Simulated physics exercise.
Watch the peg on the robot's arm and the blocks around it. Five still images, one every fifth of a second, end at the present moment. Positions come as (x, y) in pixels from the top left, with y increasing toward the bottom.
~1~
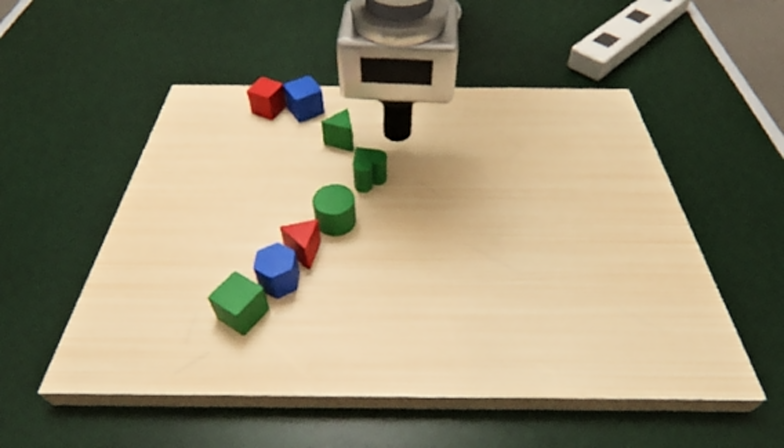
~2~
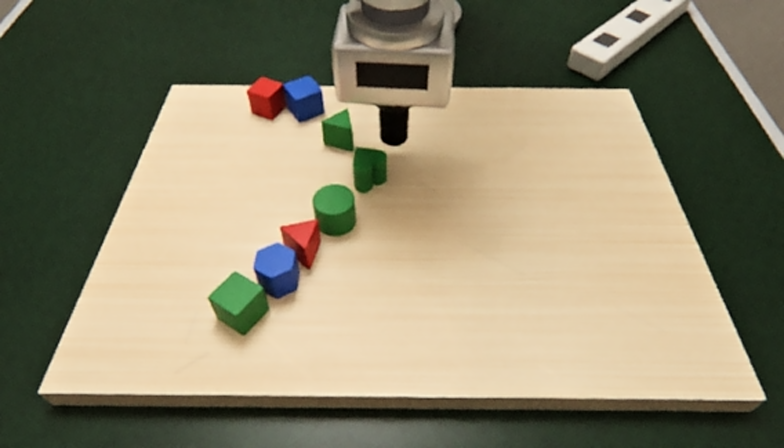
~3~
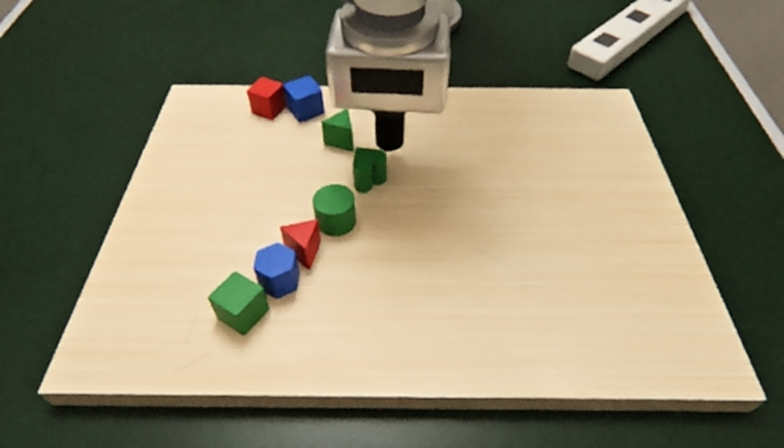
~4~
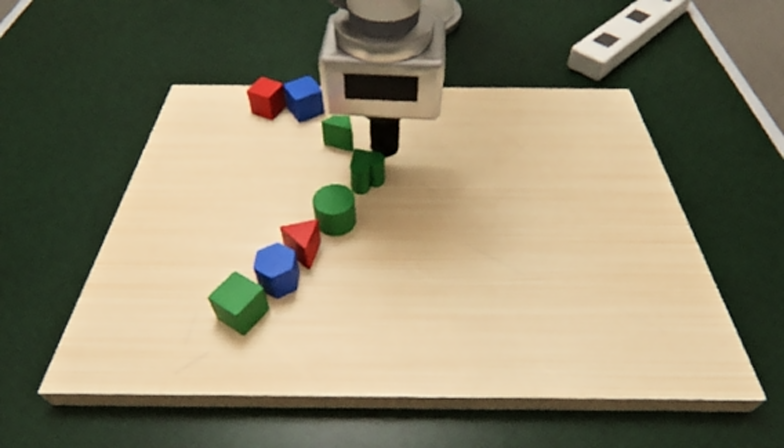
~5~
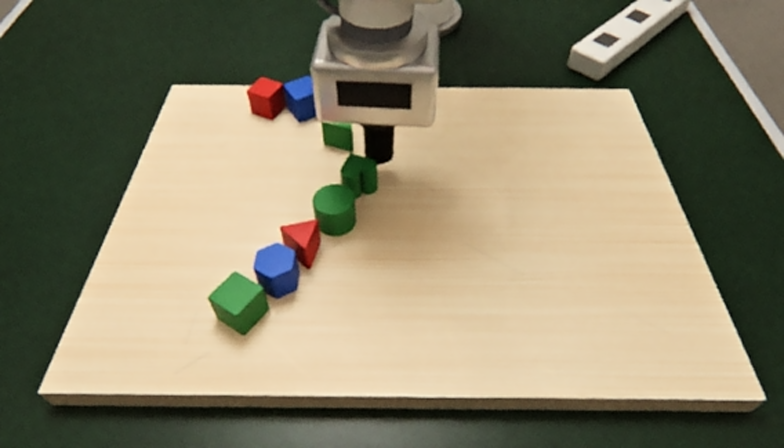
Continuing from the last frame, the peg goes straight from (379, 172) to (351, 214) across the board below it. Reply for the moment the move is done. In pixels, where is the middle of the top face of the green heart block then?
The point I'd pick in the picture is (320, 183).
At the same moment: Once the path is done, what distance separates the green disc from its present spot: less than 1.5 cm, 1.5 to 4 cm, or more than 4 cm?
Between 1.5 and 4 cm.
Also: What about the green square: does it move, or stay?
It gets no push and keeps its place.
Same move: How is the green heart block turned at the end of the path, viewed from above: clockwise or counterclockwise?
Watching from overhead, you'd notice the green heart block rotating clockwise.
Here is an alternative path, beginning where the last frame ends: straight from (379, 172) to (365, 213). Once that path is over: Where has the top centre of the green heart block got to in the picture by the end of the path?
Final place: (335, 182).
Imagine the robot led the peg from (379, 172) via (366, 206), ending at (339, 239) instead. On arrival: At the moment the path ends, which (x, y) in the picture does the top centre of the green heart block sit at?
Put as a pixel place, it's (329, 182).
The first path, step by step. Halfway along, peg at (364, 177); green disc at (327, 205); green heart block at (336, 179), turned 45° clockwise.
At the end, peg at (350, 198); green square in place; blue hexagonal block at (271, 262); red triangle at (299, 239), turned 20° clockwise; green disc at (315, 213); green heart block at (320, 183), turned 70° clockwise.
